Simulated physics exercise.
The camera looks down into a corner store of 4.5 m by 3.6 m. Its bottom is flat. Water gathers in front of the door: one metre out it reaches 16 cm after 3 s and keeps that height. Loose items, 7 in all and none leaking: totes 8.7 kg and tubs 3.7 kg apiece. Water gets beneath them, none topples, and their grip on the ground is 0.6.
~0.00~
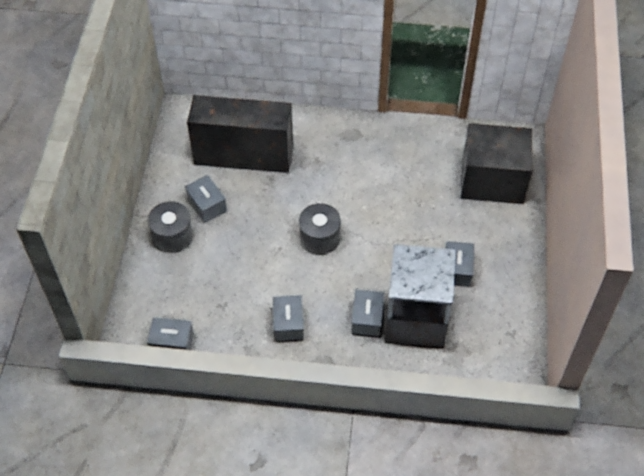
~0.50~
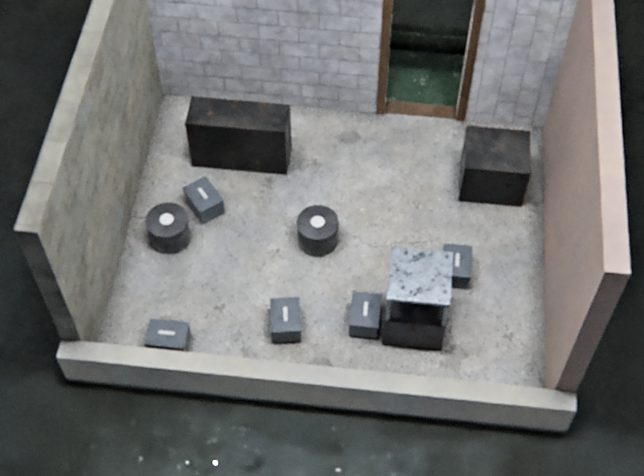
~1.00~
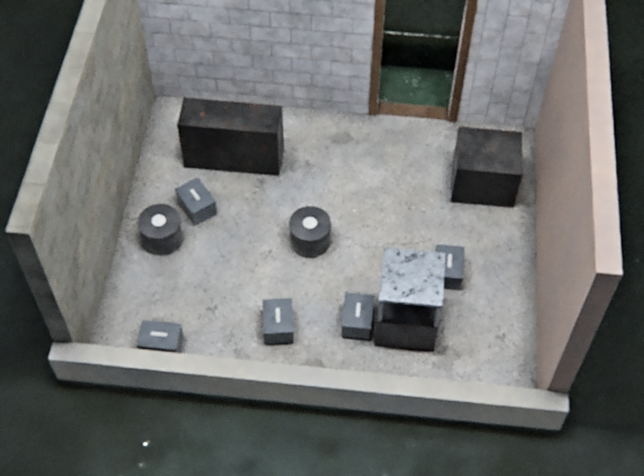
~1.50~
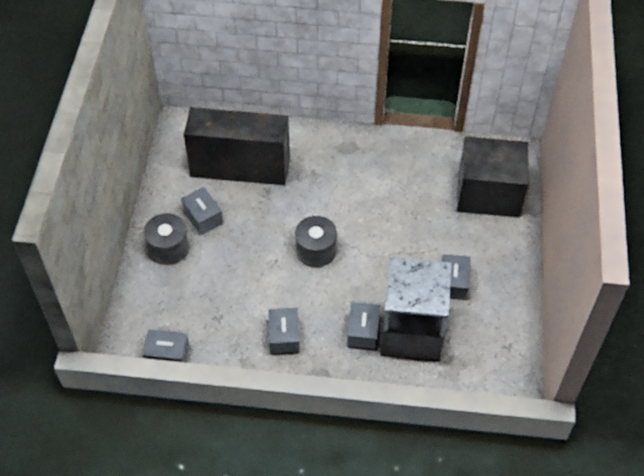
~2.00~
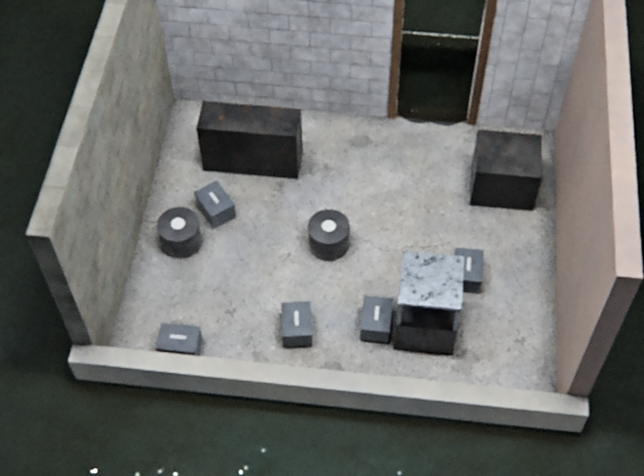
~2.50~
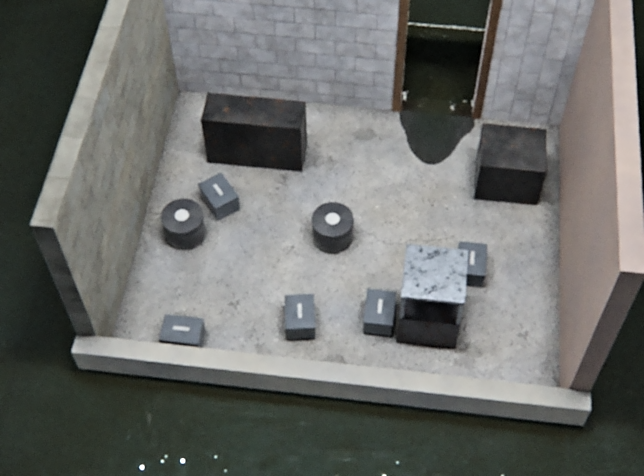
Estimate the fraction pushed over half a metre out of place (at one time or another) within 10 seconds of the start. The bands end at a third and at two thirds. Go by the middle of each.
It is under a third.
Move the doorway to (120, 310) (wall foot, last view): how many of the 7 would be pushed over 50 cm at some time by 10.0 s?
Then 3.
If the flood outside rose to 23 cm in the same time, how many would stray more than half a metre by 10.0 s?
In that case 5 of them.
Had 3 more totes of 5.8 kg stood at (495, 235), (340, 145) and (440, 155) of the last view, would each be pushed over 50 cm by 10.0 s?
In that order: Less, short of it, more.
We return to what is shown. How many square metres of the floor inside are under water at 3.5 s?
About 2.5 m2.
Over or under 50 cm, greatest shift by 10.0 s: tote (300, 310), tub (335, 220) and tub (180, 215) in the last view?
In turn: Under, past it, short of it.
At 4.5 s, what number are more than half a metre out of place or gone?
I count 0.
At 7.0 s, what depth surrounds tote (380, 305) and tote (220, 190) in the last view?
About 4 and 1 cm.
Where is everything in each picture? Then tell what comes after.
In the first picture, a tote at (205, 192), on the bottom; a tote at (460, 258) rests on the ground; water covers 0.0 m2; 0 of 7 have shifted.
In the second picture, a tote at (203, 194), on the bottom; a tote at (457, 260) rests on the ground; 0.0 m2 under water; 0 of 7 have shifted.
In the third picture, a tote at (195, 195) rests on the ground; a tote at (450, 261) rests on the ground; 0.0 m2 under water; 0 of 7 have shifted.
In the fourth picture, a tote at (201, 205) rests on the ground; a tote at (456, 271) rests on the ground; 0.0 m2 under water; 0 of 7 have shifted.
In the fifth picture, a tote at (214, 198), on the bottom; a tote at (469, 264) rests on the ground; 0.0 m2 under water; 0 of 7 have shifted.
In the sixth picture, a tote at (218, 190), on the bottom; a tote at (472, 258) rests on the ground; water covers 0.4 m2; 0 of 7 have shifted.
After 3.5 s 0 of 7 are over 50 cm from their spots; 0 afloat.
After 4.5 s 0 of 7 are over 50 cm from their spots; 0 afloat.
After 7.0 s 1 of 7 are over 50 cm from their spots; 1 afloat.
After 10.0 s 1 of 7 are over 50 cm from their spots, and 1 have been at some point; 2 afloat.
